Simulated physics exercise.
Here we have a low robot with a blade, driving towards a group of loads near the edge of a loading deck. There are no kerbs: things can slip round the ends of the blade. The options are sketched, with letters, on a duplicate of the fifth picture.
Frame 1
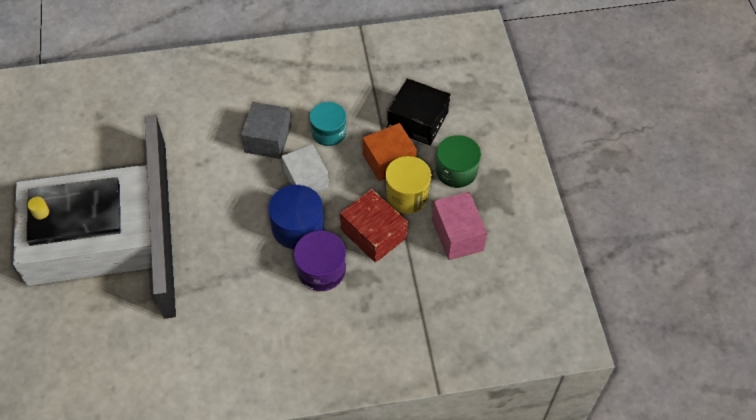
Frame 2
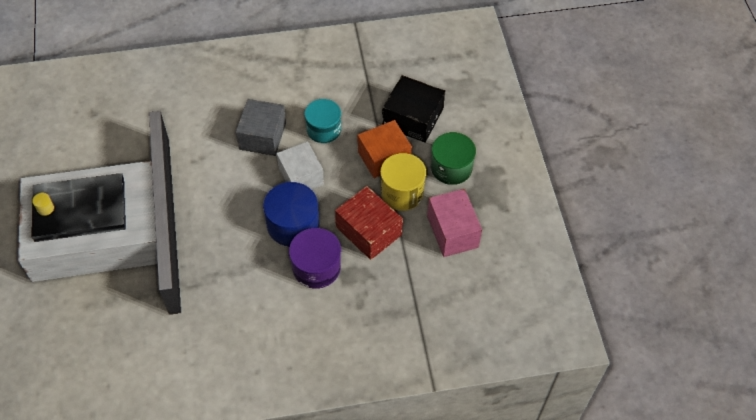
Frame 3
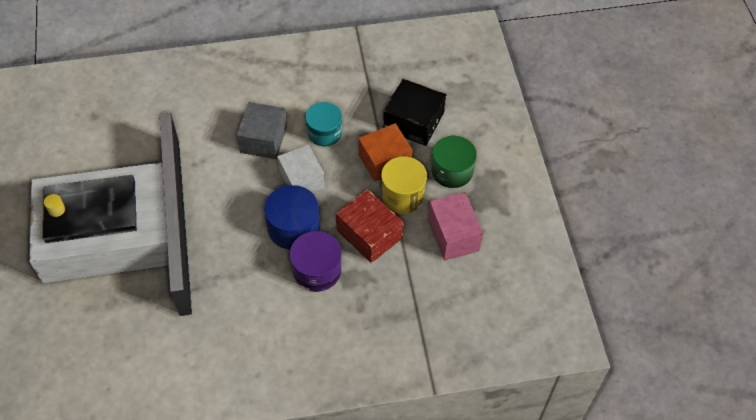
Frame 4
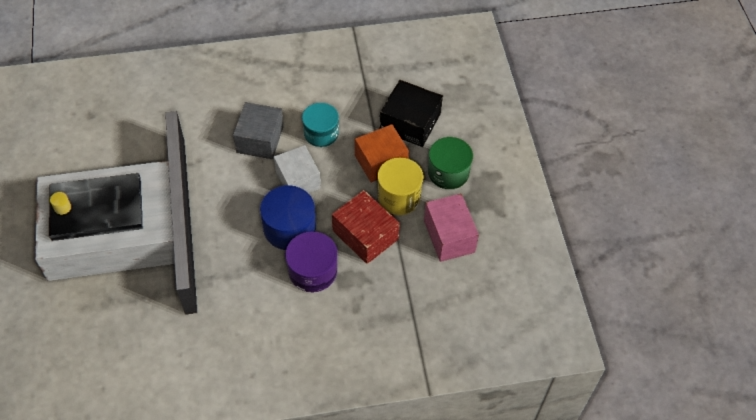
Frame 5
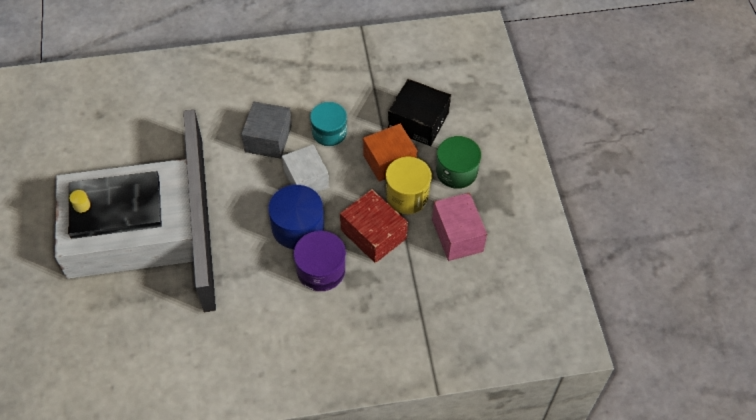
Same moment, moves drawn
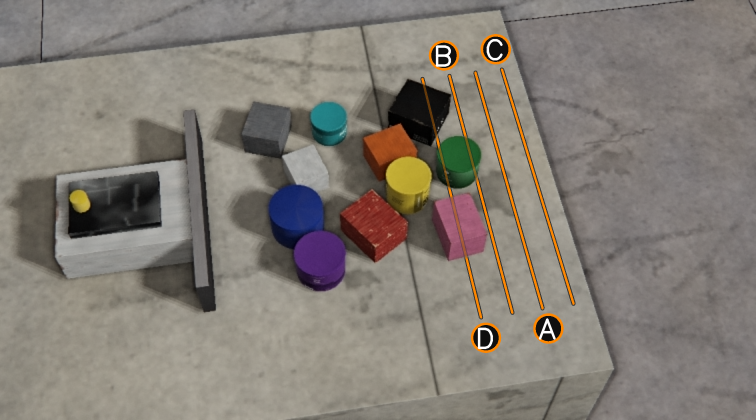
In this clip, a low white and black machine with an upright grey blade creeps slowly rightward across a pale stone surface, while the nearby cluster of colourful blocks and cylinders stays in place, untouched by the blade.
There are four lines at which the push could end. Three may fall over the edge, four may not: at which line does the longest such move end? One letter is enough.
As far as mark B.
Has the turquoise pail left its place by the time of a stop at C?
Yes.
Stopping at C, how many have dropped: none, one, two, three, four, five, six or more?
Six or more.
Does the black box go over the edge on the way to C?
By then, yes.
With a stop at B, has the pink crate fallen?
Yes.
On the marked copy, A at (506, 181); B at (478, 185); C at (535, 177); D at (449, 189).
Following B. Soon after the start, robot (227, 189); grey crate (315, 123); purple pail (343, 259).
Later, robot (331, 175); pink crate (523, 213); green pail (495, 146).
In the end, robot (408, 165); pink crate over the edge; green pail over the edge; two fallen.
As for the rest, A drops seven; C drops ten; D is within the limit but short.
